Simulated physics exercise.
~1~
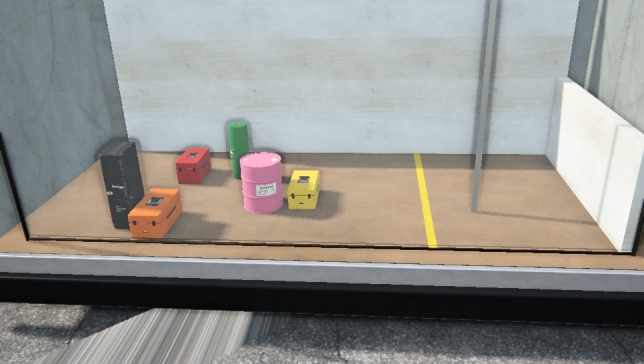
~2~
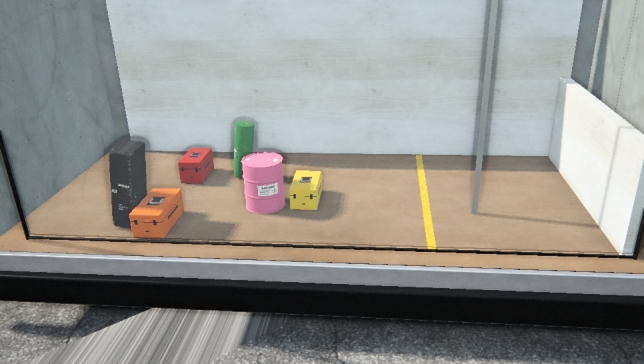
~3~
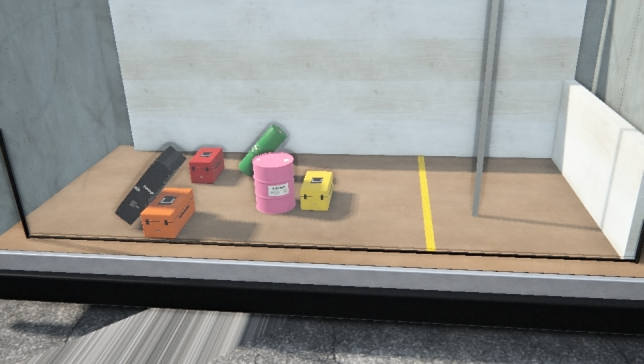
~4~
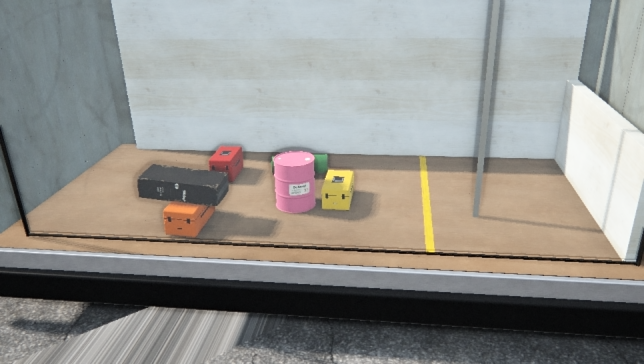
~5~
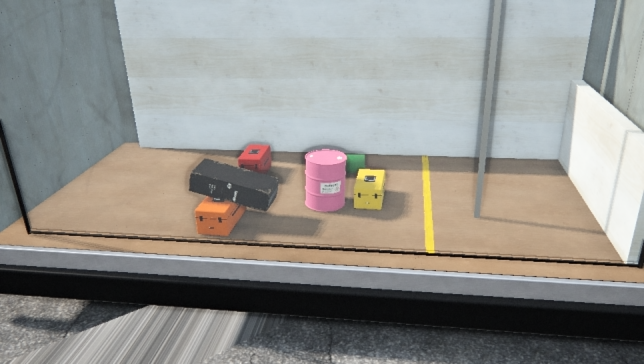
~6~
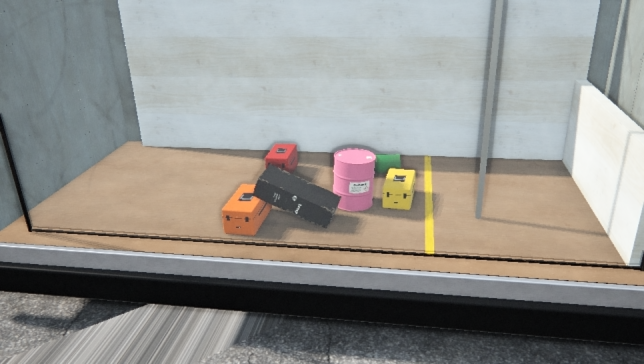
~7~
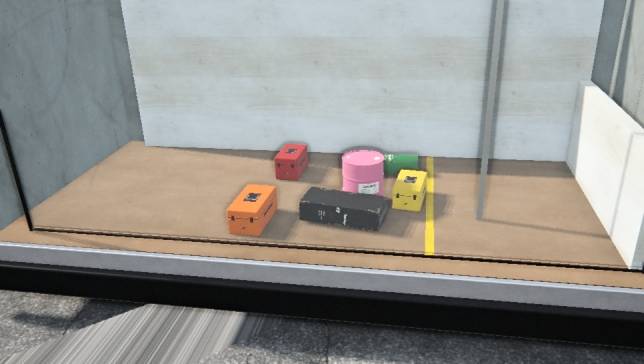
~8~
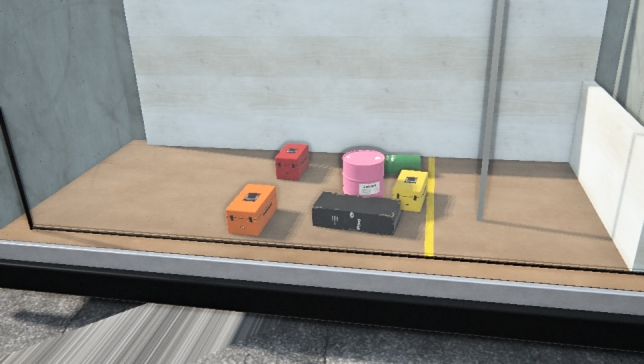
Black tall box and green roll toppling as they slide right with toolboxes and a pink drum, all stopping before a yellow line.
